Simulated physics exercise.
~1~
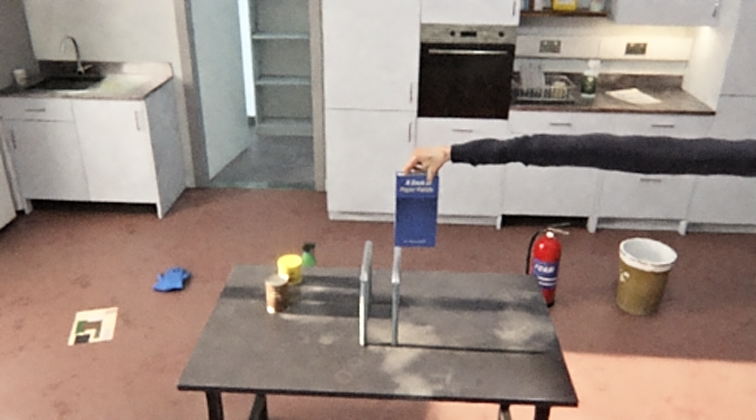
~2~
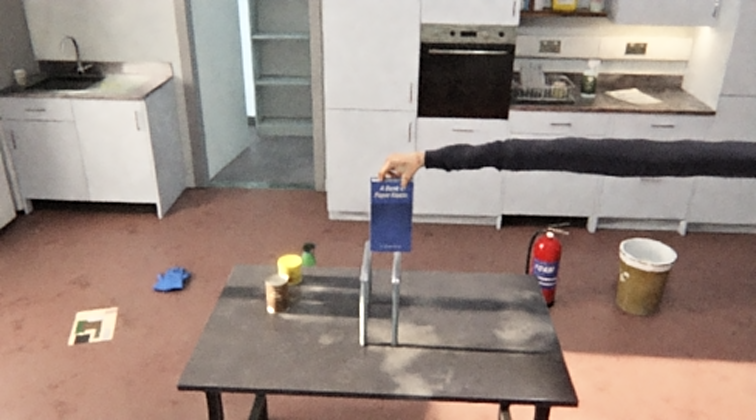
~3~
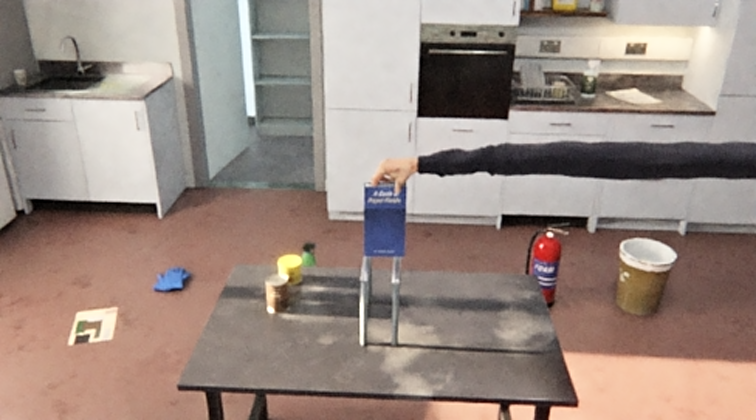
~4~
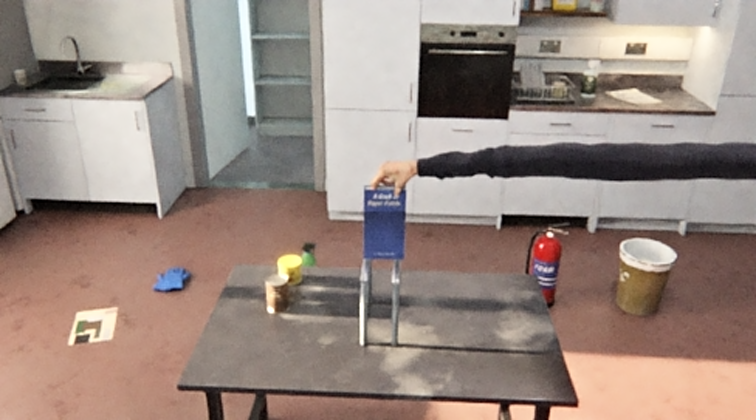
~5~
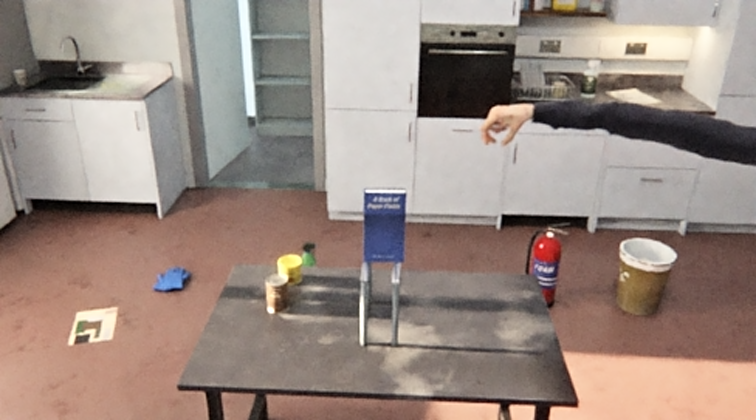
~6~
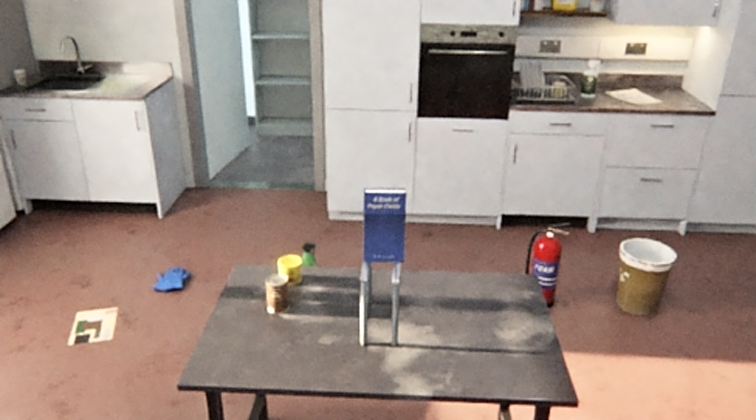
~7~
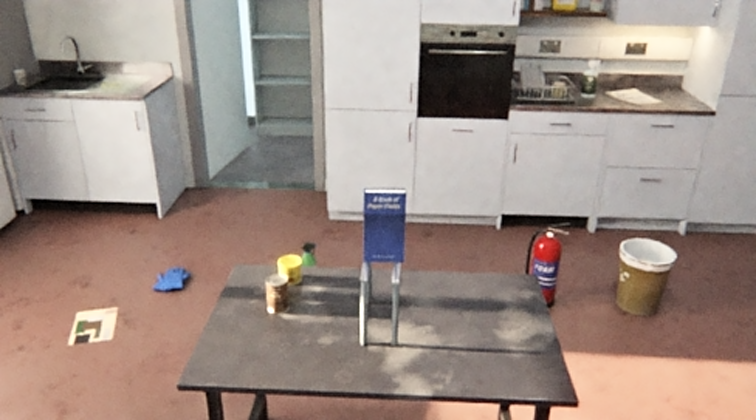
In a kitchen, a hand lowers a blue book upright between two ledges on a table, releases it, and it stays lodged.
